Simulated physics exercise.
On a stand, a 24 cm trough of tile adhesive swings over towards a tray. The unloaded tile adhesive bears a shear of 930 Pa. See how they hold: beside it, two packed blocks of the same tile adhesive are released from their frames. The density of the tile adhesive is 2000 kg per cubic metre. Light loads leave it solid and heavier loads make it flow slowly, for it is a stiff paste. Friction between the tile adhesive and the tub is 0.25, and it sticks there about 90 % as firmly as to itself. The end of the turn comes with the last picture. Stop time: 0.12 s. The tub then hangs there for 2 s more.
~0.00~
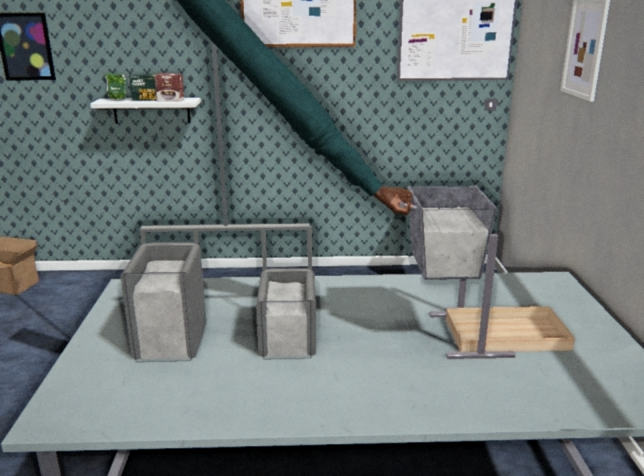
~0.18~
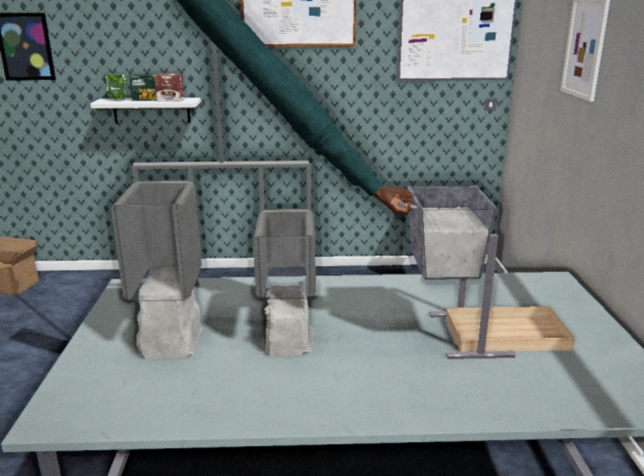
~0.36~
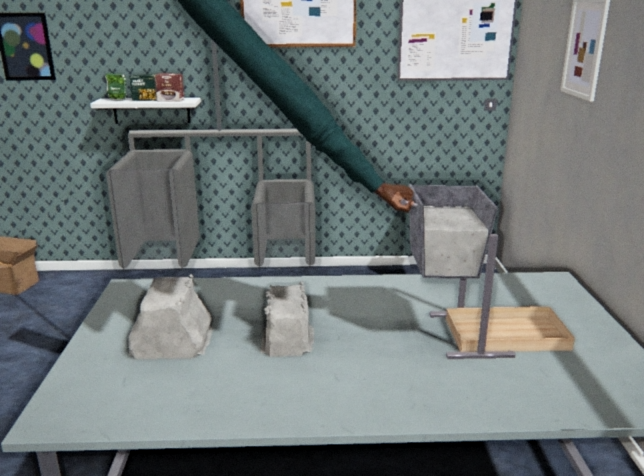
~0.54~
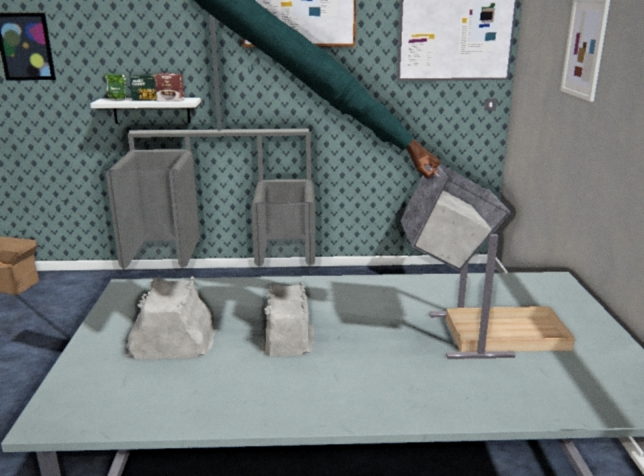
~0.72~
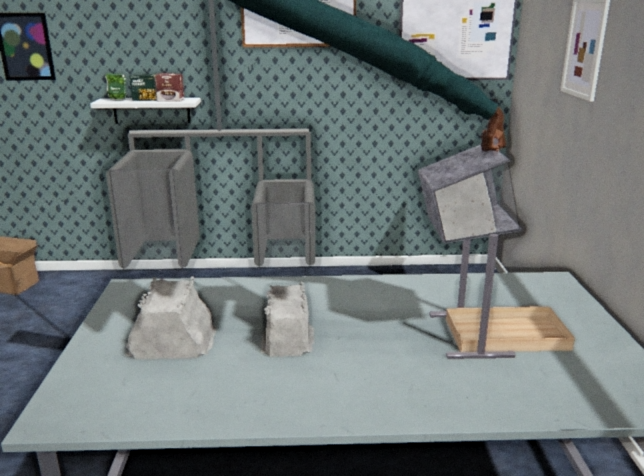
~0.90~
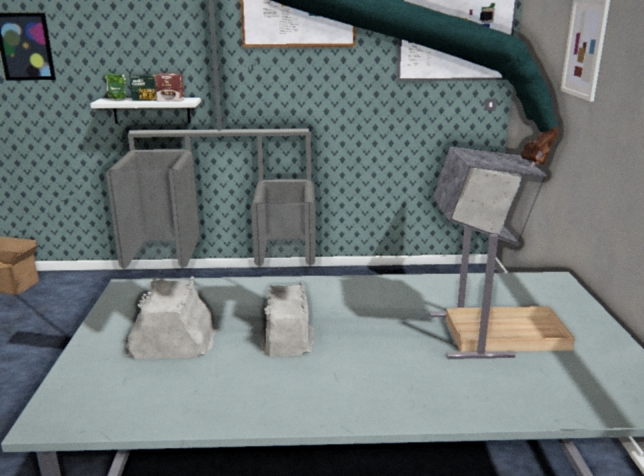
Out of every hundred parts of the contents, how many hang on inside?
Some 41 in every hundred.
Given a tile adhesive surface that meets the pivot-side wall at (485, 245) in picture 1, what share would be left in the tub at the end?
About 55 %.
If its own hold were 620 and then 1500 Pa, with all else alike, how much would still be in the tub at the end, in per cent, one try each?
First 30 %, second 100 %.
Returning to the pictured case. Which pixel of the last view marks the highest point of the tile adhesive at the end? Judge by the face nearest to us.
The highest point is near (490, 205) in the last picture.
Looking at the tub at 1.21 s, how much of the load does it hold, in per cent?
Some 75 per cent.
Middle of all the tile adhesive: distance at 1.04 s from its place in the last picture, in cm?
The shift is near 4 cm.
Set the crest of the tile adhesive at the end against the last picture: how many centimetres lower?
The top ends up some 12 cm below its level in the last picture.
After 1.04 s, the tub is at 104 degrees and holds 100 %.
After 1.21 s, the tub is at 104 degrees and holds 77 %.
After 1.38 s, the tub is at 104 degrees and holds 45 %.
After 1.55 s, the tub is at 104 degrees and holds 41 %.
After 2.90 s, the tub is at 104 degrees and holds 41 %.
